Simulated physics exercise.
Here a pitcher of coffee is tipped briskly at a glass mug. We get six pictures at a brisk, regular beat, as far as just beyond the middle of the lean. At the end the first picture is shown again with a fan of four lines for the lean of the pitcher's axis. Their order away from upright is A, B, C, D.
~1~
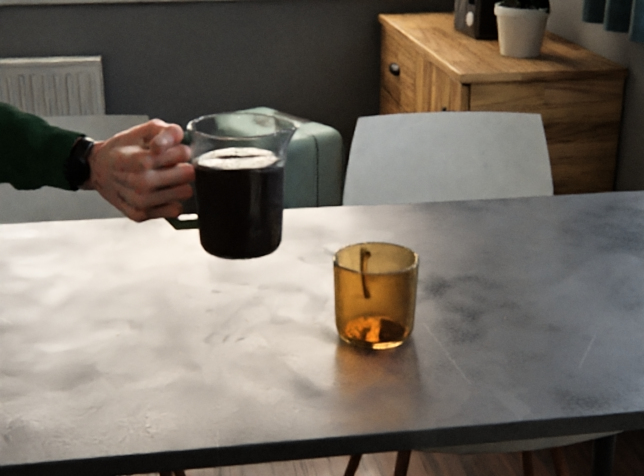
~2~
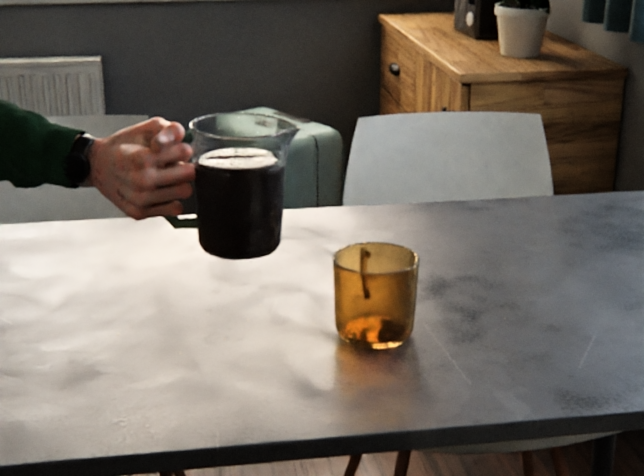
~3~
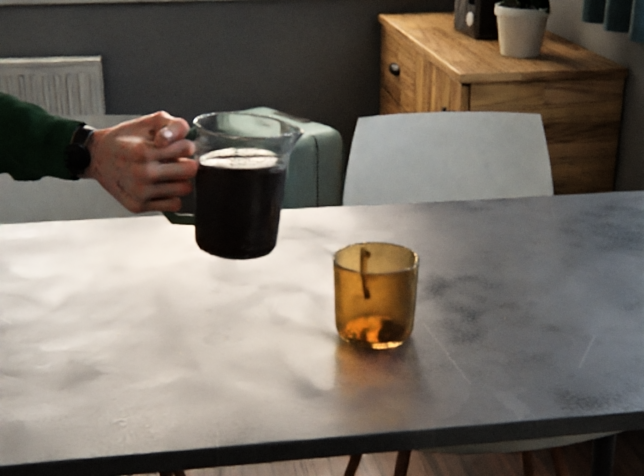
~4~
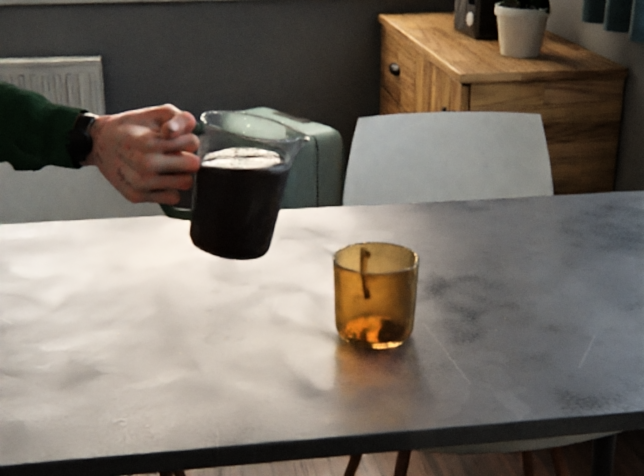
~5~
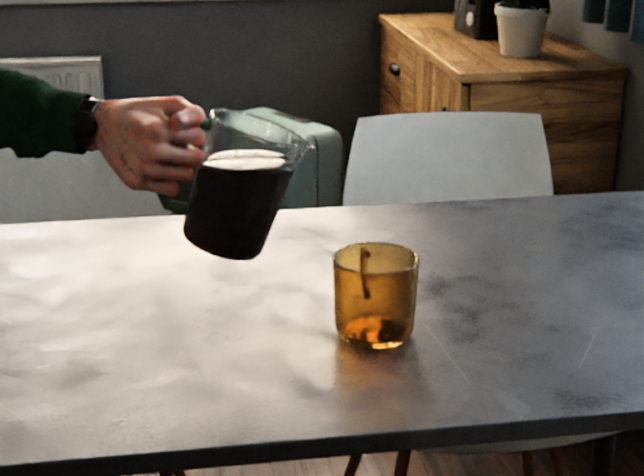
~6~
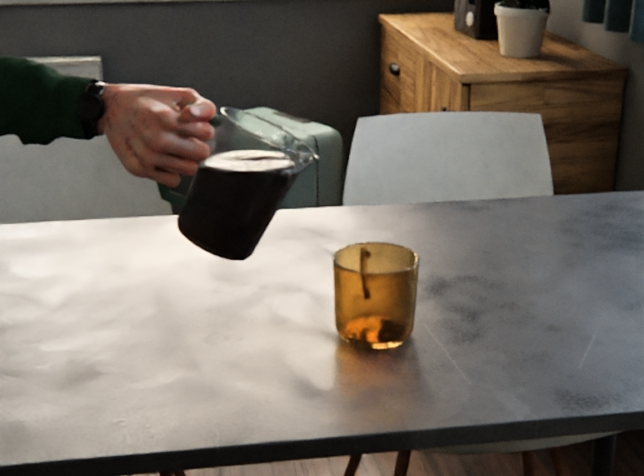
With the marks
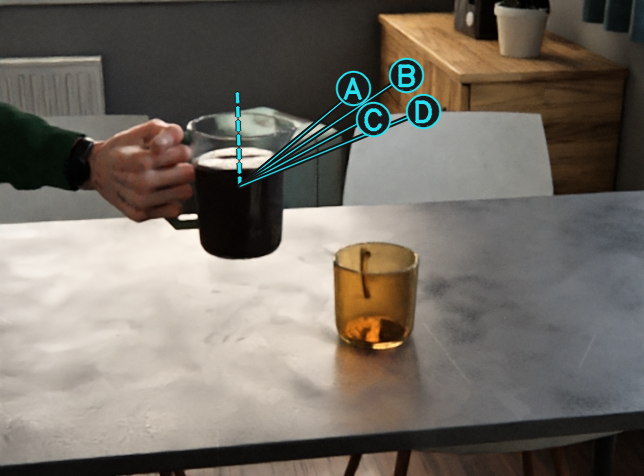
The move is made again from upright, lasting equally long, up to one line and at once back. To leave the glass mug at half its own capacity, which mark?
Tilt D does it best.
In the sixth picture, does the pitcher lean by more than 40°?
No.
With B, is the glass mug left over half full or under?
Under.
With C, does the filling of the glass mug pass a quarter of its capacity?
Yes.
On the marked copy, A at (341, 101); B at (391, 84); C at (356, 124); D at (407, 117).
For tilt A, the glass mug ends with about 16 % of what it can hold.
For tilt B, the glass mug ends with about 25 % of what it can hold.
For tilt C, the glass mug ends with about 37 % of what it can hold.
For tilt D, the glass mug ends with about 51 % of what it can hold.
